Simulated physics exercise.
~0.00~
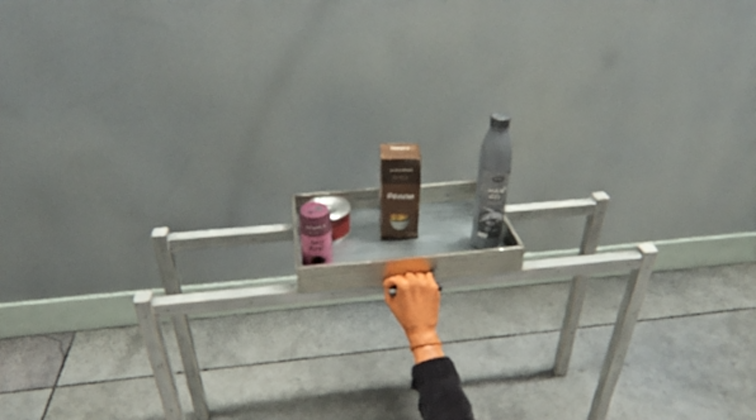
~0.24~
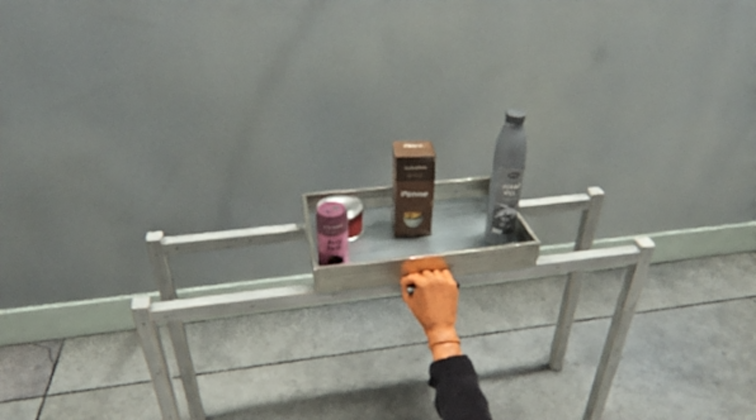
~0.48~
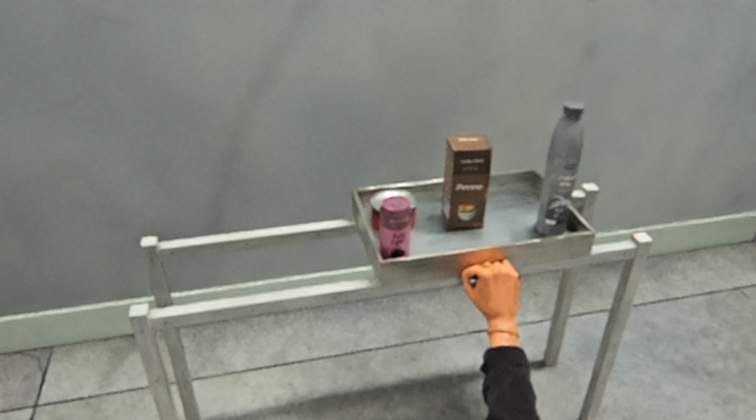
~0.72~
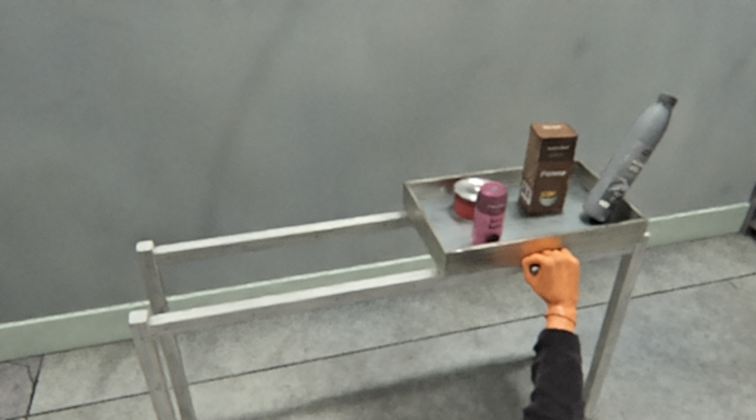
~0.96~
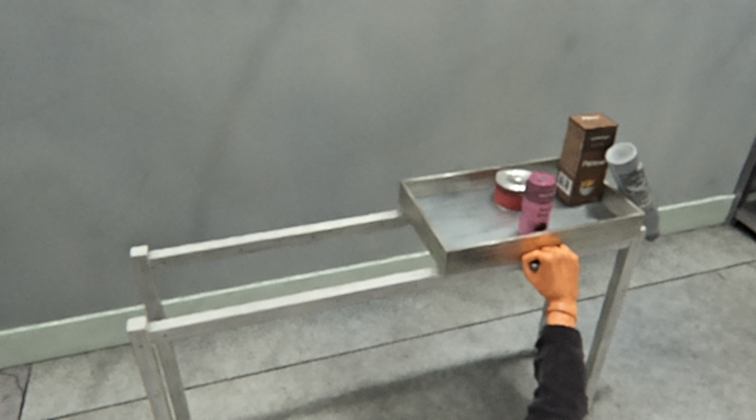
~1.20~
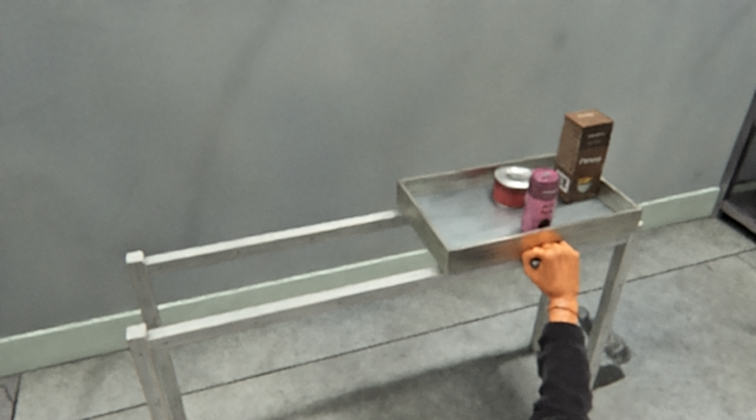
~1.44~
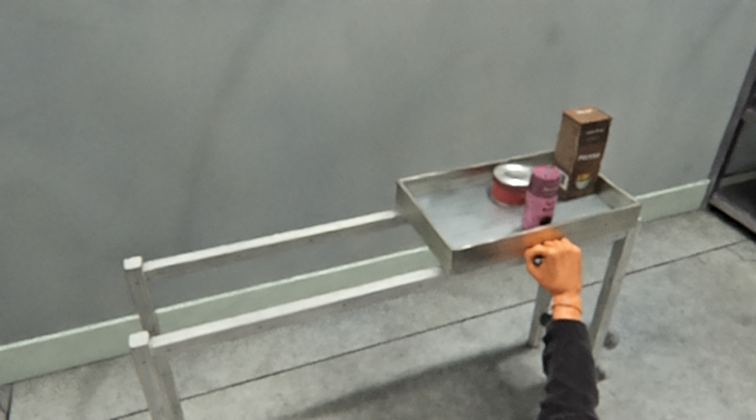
On a metal frame, a hand slides a tray right and the grey bottle topples off.
